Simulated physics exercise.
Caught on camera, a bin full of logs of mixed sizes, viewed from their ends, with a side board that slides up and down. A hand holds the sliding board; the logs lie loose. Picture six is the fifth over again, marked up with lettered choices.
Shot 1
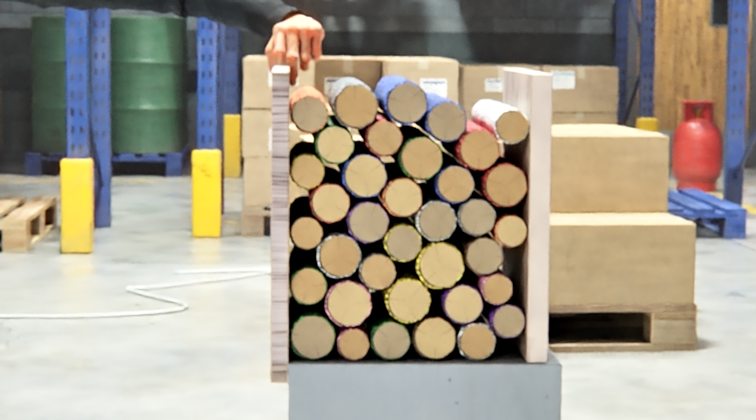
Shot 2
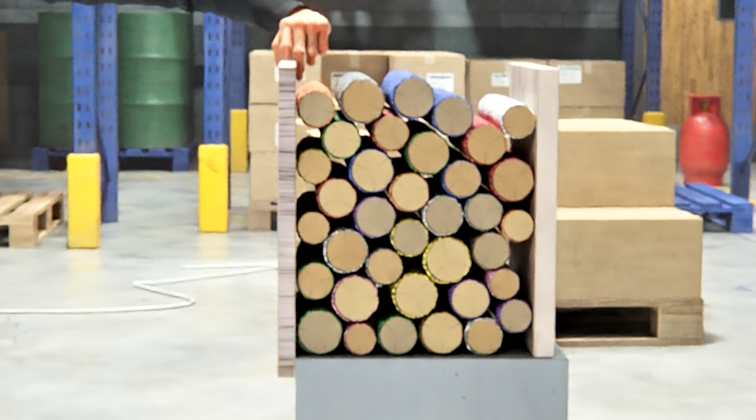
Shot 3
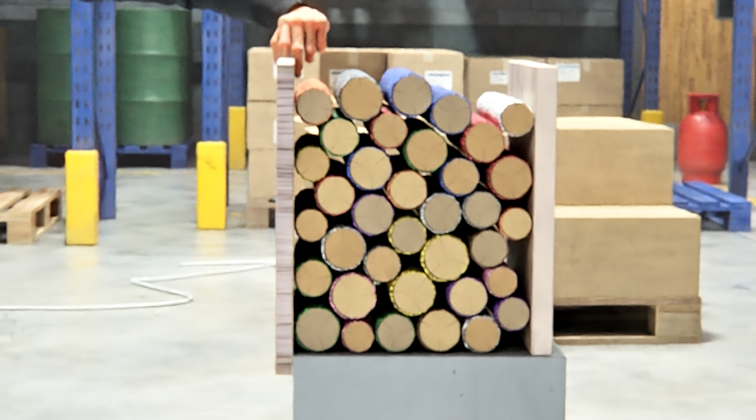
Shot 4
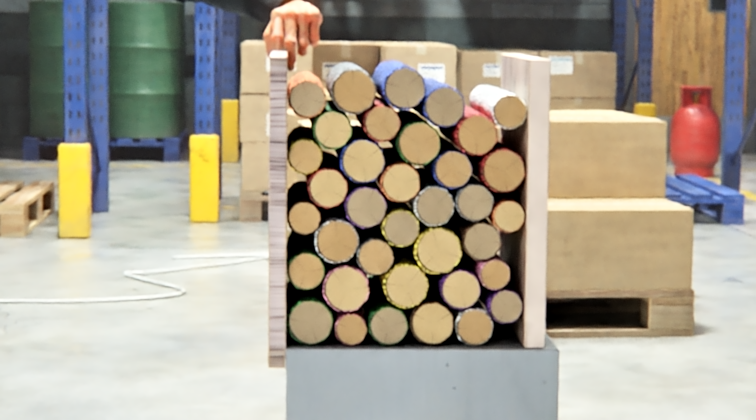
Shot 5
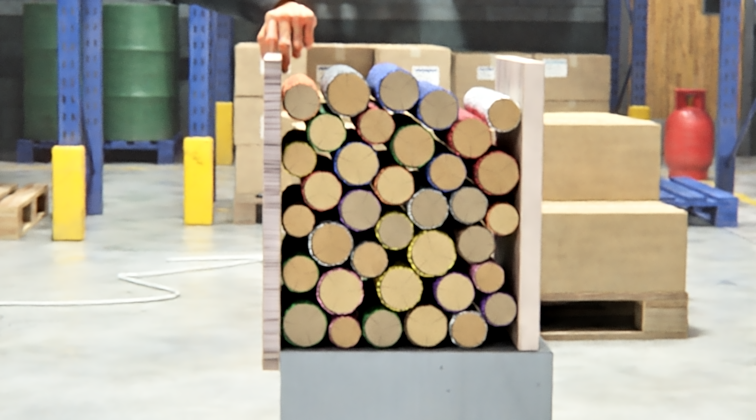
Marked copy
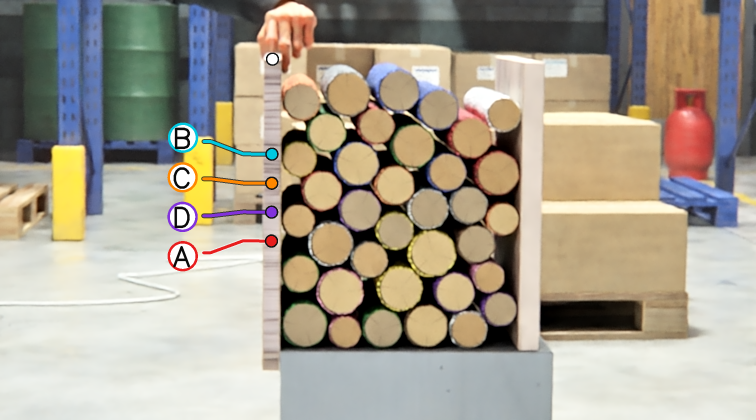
The video shows a hand holding the top of the left side board of a bin stacked with logs of mixed sizes, seen end-on in a warehouse. The view shifts slightly, while the hand, board and logs show no clear movement.
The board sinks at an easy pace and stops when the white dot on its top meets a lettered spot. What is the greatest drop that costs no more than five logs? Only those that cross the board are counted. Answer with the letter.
The lowest mark that will do is D.
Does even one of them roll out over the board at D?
At D: Yes.
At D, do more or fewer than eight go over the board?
It loses fewer than eight.
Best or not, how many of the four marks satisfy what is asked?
Three of them.
On the marked copy, A at (271, 241); B at (272, 154); C at (272, 183); D at (271, 212); the white dot at (272, 59).
Following D. Soon after the start, top of the board (281, 127).
Later, top of the board (281, 205).
In the end, top of the board (281, 212), four out over the board.
As for the rest, A more than five out over the board; B none out over the board; C one out over the board.
